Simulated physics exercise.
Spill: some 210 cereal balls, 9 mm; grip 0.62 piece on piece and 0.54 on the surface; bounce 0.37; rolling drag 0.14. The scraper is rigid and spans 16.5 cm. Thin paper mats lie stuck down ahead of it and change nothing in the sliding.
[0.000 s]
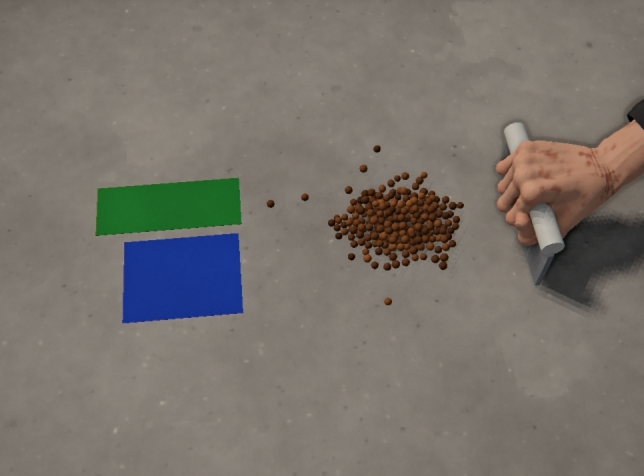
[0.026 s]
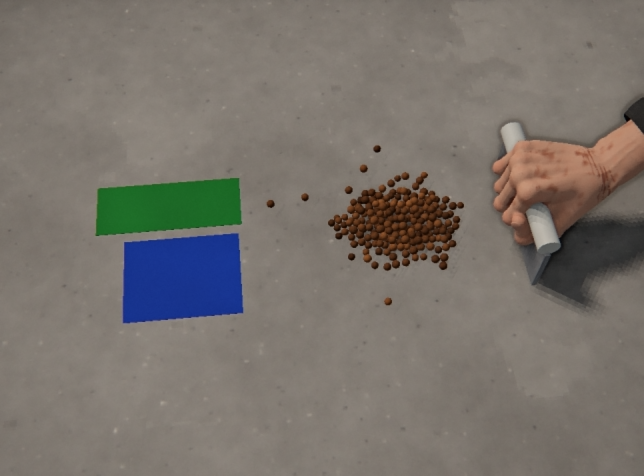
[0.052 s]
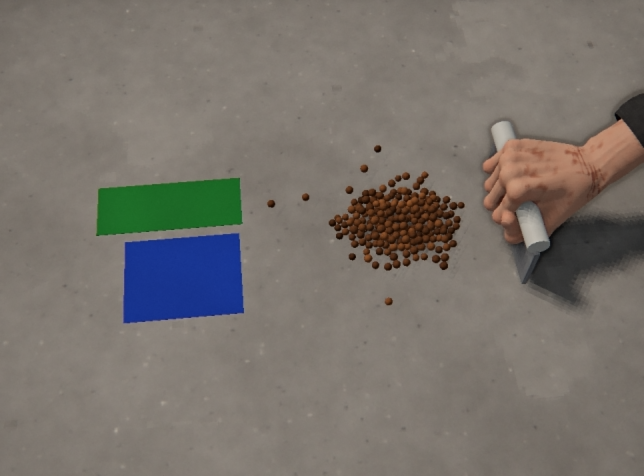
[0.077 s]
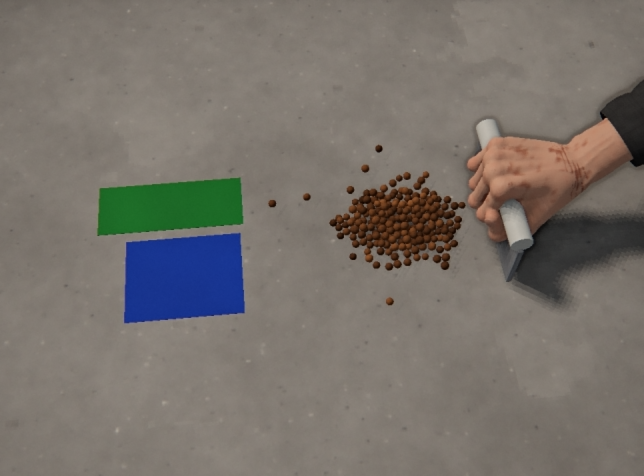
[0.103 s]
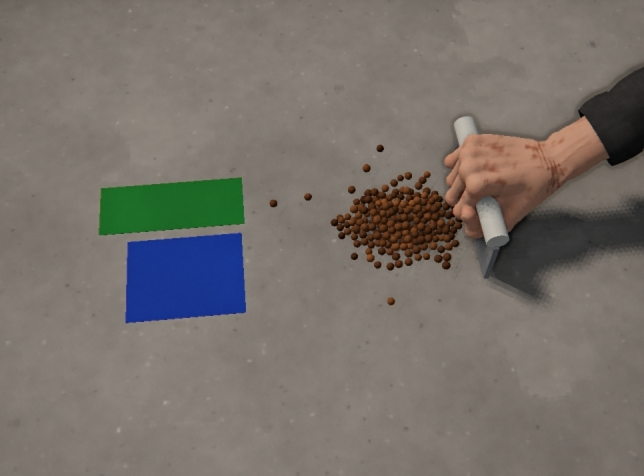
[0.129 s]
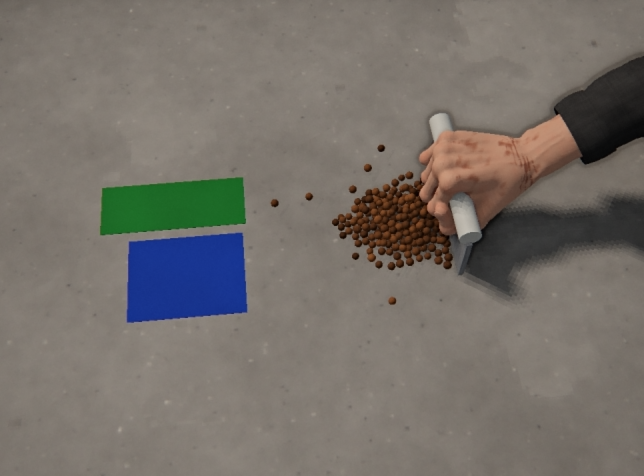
On a gray concrete surface, a hand grips a scraper by its pale handle, to the right of a heap of small brown balls, with green and blue mats lying at left. The hand slides the scraper leftward across the bare gap, then its blade pushes into the heap's right edge.
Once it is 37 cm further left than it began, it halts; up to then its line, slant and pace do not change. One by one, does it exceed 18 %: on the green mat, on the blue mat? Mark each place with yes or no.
For green mat: No. For blue mat: No.
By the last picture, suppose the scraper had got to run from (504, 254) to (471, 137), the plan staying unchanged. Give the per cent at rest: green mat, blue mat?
Final shares - green mat: 30%, blue mat: 20%.
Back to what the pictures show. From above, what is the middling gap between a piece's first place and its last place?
That works out to about 38 centimetres.
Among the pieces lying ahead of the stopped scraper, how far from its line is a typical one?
Typical distance: Close to 14 cm.
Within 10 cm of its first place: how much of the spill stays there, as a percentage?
I'd put it at around 0 per cent.
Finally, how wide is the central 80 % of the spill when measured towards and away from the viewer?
Roughly 30 cm.
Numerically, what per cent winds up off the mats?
85 %.
After 0.31 s, scraper 29 cm from its start, spill 21 cm wide; green mat 10 %, off the mats 90 %.
Then, at 0.48 s, scraper 38 cm from its start, spill 29 cm wide; blue mat 20 %, green mat 25 %, off the mats 55 %.
Then, at 0.64 s, scraper 38 cm from its start, spill 34 cm wide; blue mat 5 %, green mat 10 %, off the mats 80 %.
At rest (1.4 s), blue mat 5 %, green mat 10 %, off the mats 85 %.
